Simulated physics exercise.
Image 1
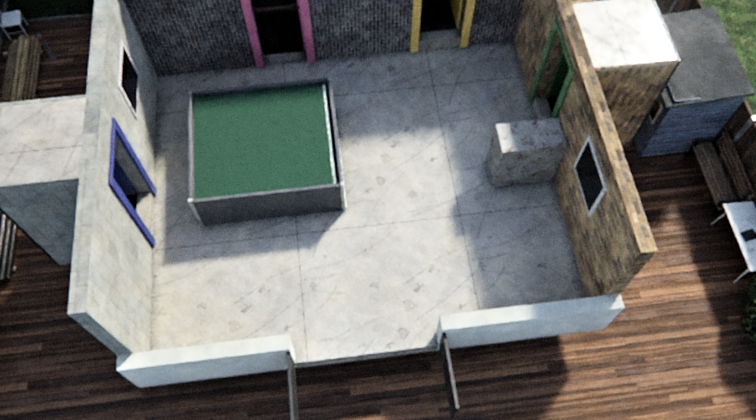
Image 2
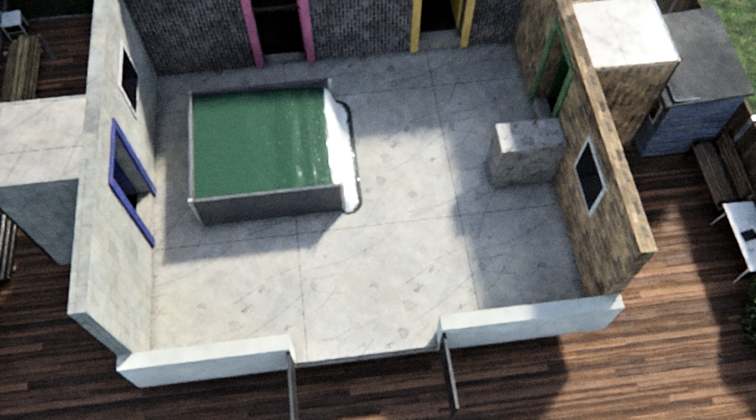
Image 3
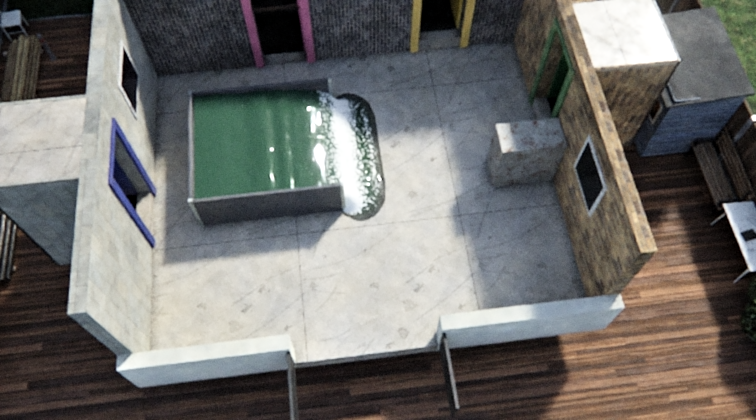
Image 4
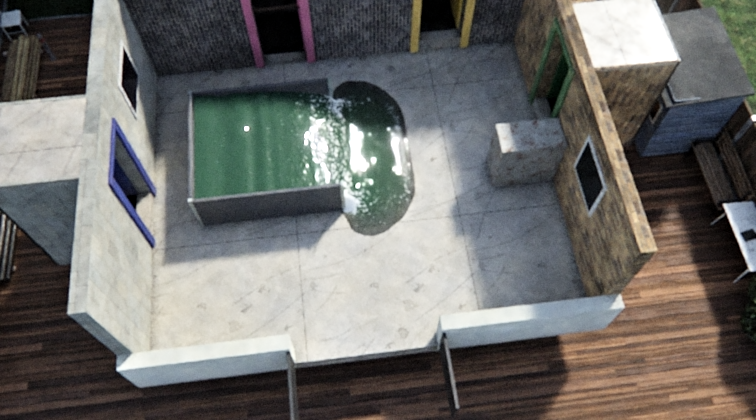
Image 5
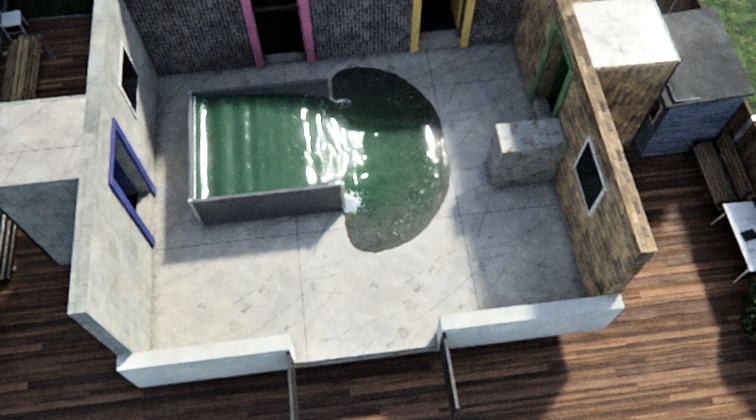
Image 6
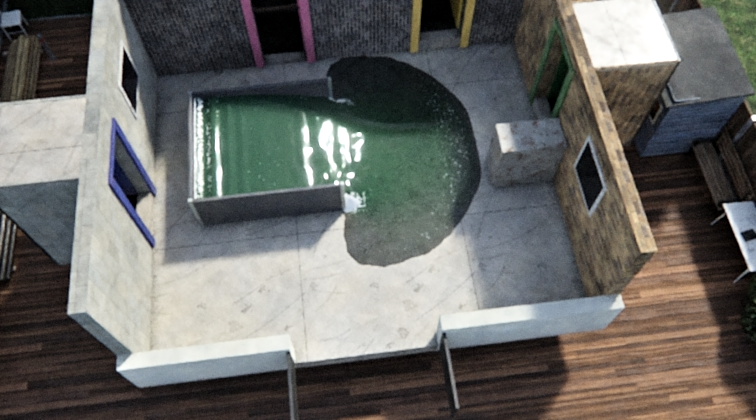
Green water burst out through the right side of a raised tank in a roofless, walled court, then spread across the pale floor in a widening, rounded pool toward the grey block.
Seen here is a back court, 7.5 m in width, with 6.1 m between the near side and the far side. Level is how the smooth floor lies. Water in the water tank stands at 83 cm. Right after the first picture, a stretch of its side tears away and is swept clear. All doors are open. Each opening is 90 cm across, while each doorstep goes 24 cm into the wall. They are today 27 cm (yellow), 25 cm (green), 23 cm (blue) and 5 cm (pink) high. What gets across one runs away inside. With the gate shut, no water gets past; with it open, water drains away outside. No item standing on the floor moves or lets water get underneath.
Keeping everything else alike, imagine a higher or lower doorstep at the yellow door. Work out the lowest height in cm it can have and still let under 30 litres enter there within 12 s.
The lowest such height is roughly 24 cm.
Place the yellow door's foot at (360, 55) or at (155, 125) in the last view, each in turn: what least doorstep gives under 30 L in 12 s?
You'd want about 11.0 cm there first, then about 12.5 cm.
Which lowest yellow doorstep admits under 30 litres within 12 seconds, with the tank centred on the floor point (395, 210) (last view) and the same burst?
Then close to 13.0 cm.
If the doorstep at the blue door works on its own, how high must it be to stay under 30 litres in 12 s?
About 10.0 cm at blue.
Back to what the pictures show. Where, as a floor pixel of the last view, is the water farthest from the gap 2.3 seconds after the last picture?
Around (585, 313).
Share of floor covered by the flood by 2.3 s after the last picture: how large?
Some 55 per cent is wet.
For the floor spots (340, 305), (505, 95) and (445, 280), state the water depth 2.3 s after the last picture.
Roughly 0, 41 and 2 cm, in turn.
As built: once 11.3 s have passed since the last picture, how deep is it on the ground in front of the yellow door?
About 8.5 cm.
Then, 0.7 s after the last picture water covers 45 % of the floor, deepest (40 cm) near (488, 168); 12 cm at the yellow door, 0 litres in over its 27 cm doorstep.
Then, 2.3 s after the last picture water covers 55 % of the floor, deepest (46 cm) near (528, 108); 30 cm at the yellow door, 1 litre in over its 27 cm doorstep.
Then, 11.3 s after the last picture water covers 100 % of the floor, deepest (14 cm) near (157, 89); 9 cm at the yellow door, 15 litres in over its 27 cm doorstep.
At the yellow door as built, the water peaked near 34 cm, 2.5 s after the last picture.
With a doorstep of 21 cm, 45 litres would have come in within the 12 s; with 28.5 cm, 11 litres. So under 30 litres takes about 24 cm.
